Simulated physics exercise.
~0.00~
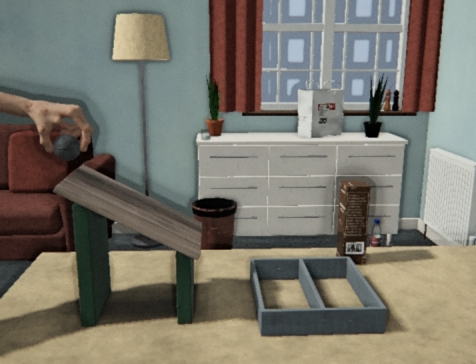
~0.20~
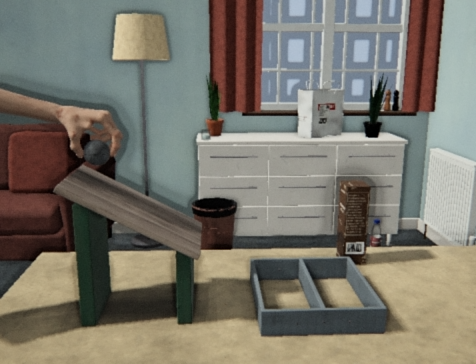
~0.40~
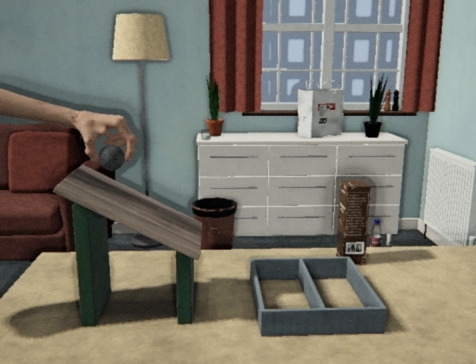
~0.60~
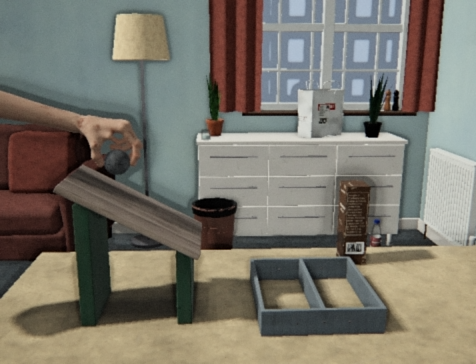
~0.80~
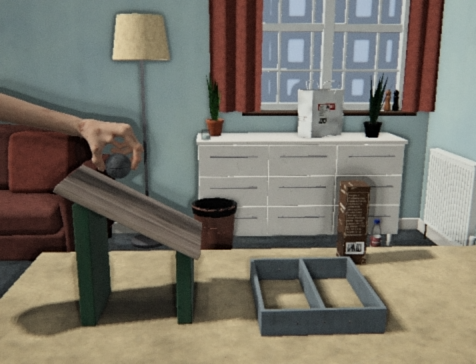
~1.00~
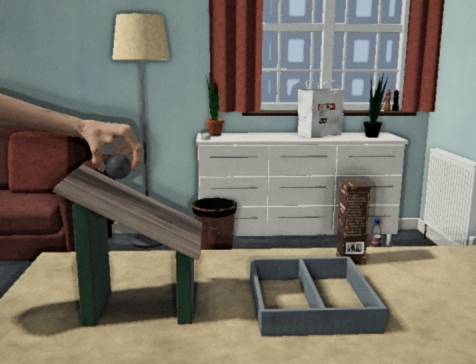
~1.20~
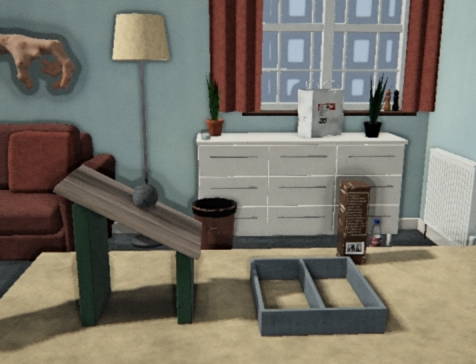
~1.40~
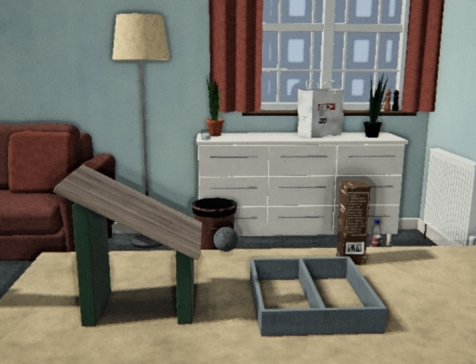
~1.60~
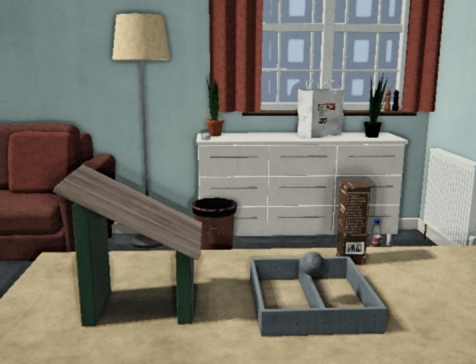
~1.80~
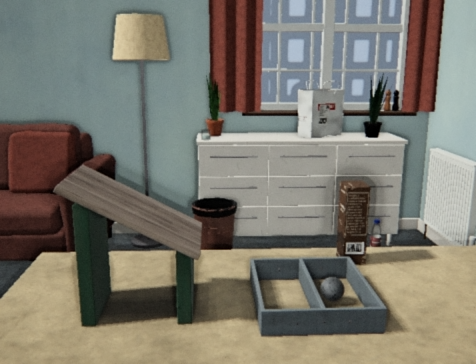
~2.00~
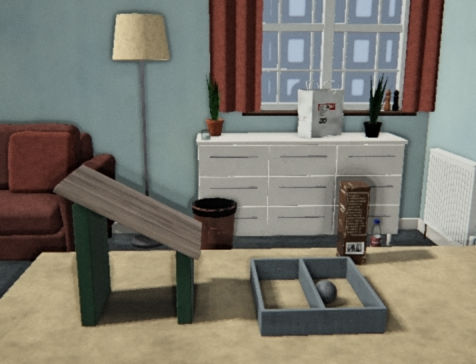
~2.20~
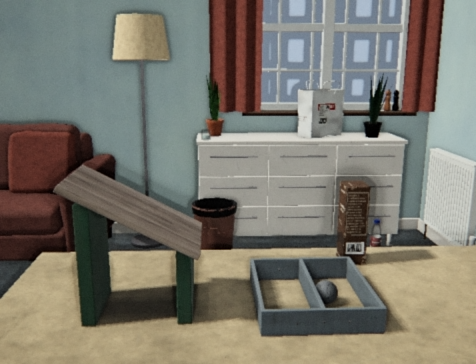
The footage shows a hand holding a grey ball at the top of a slanted board, then letting go and drawing back as the ball rolls down, drops off toward a two-bay tray and settles in the farther bay, while a brown carton stays standing behind it.
